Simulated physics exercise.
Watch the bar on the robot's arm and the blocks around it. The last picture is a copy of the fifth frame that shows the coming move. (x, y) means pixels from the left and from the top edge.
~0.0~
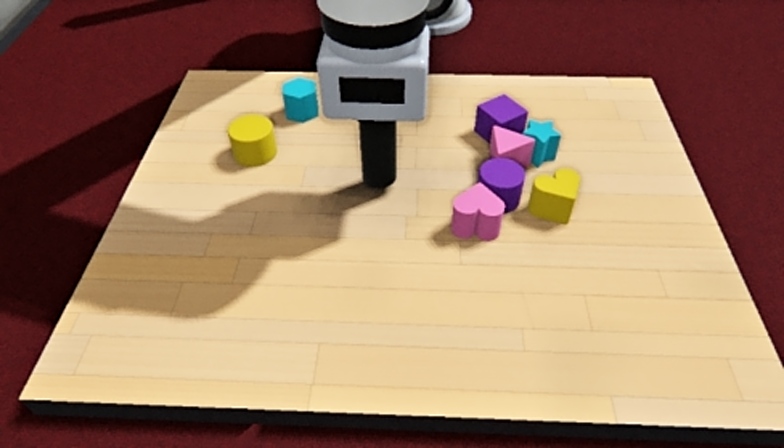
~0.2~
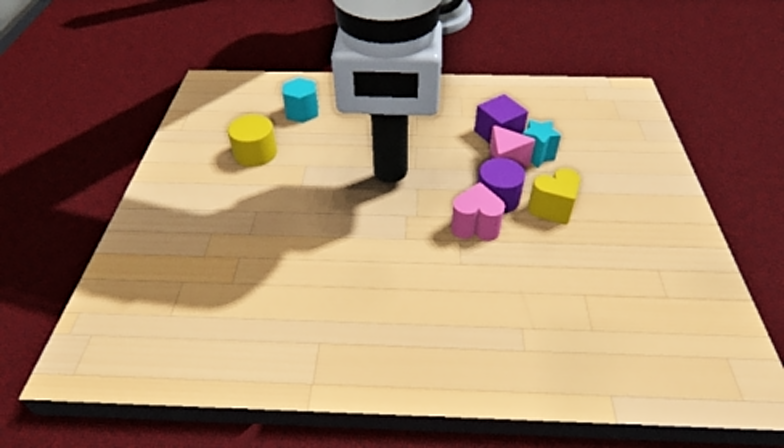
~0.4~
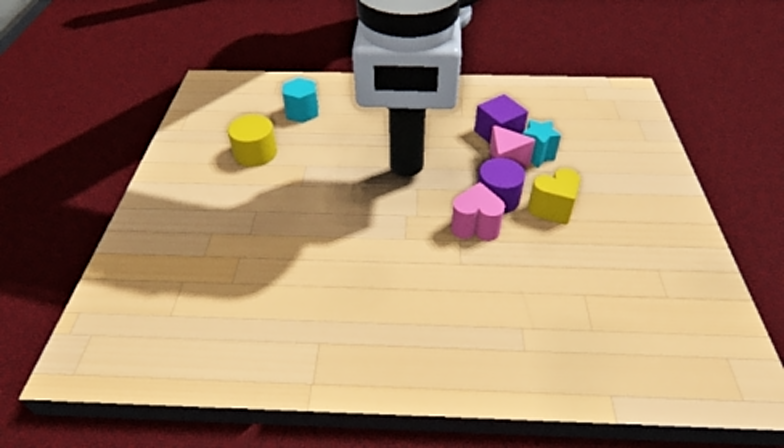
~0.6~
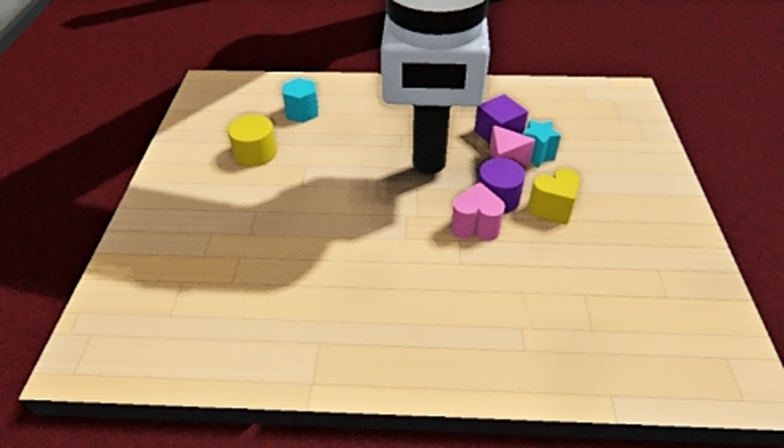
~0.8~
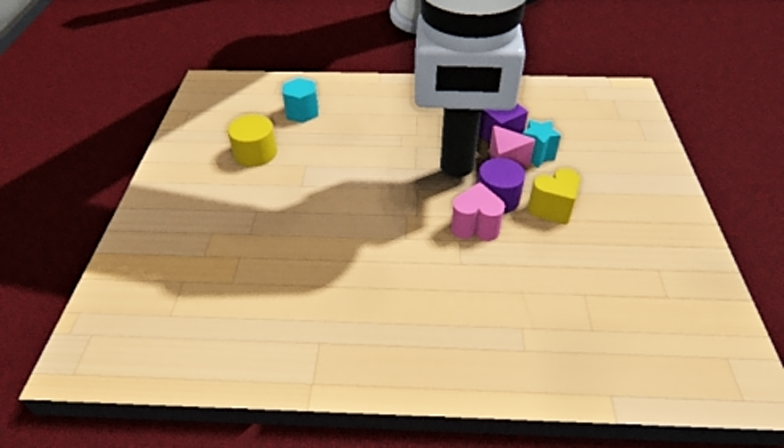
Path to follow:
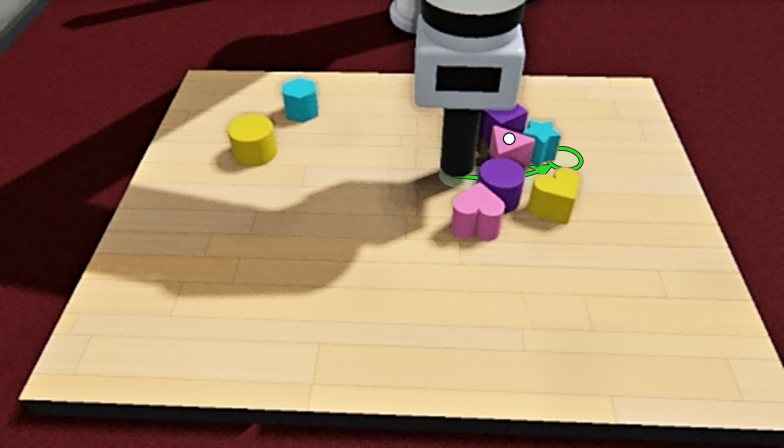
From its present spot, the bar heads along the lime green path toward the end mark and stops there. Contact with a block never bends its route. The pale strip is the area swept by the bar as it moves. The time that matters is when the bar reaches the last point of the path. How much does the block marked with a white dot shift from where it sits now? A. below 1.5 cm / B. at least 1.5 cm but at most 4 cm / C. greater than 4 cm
I choose C.
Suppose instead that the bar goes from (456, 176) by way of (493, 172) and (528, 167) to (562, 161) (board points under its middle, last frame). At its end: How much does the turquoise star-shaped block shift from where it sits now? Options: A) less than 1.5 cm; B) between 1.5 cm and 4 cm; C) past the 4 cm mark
C.
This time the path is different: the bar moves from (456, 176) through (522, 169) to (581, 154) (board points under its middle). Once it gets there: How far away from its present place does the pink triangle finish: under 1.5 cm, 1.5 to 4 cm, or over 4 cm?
Distance: Above 4 cm.
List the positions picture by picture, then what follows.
Bar's lower end at (379, 177); pink heart block at (479, 201); purple disc at (502, 172); pink triangle at (509, 139); turquoise star-shaped block at (542, 129); yellow heart block at (560, 182), in the first frame.
Bar at (390, 172); blocks still, in the second frame.
Bar at (407, 166); blocks still, in the third frame.
Bar at (429, 163); blocks still, in the fourth frame.
Bar at (457, 167); pink heart block at (479, 201); purple disc at (502, 172); pink triangle at (509, 139); turquoise star-shaped block at (542, 129); yellow heart block at (560, 182), in the fifth frame.
Drawn move, from (456, 176) via (496, 178) and (534, 172), ending at (564, 159); the dot is on the pink triangle.
The first path, step by step. One third of the way, bar at (498, 169); purple disc at (518, 178); pink triangle at (520, 136), turned 30° anticlockwise; turquoise star-shaped block at (549, 123); yellow heart block at (565, 185), turned 20° anticlockwise.
Two thirds of the way, bar at (536, 163); purple disc at (520, 179); pink triangle at (539, 127), turned 90° anticlockwise; turquoise star-shaped block at (558, 114), turned 20° clockwise; yellow heart block at (566, 186), turned 25° anticlockwise.
At the end, bar at (567, 150); pink heart block still; purple disc at (520, 179); pink triangle at (544, 118), turned 115° anticlockwise; turquoise star-shaped block at (564, 107); yellow heart block at (566, 186), turned 25° anticlockwise.
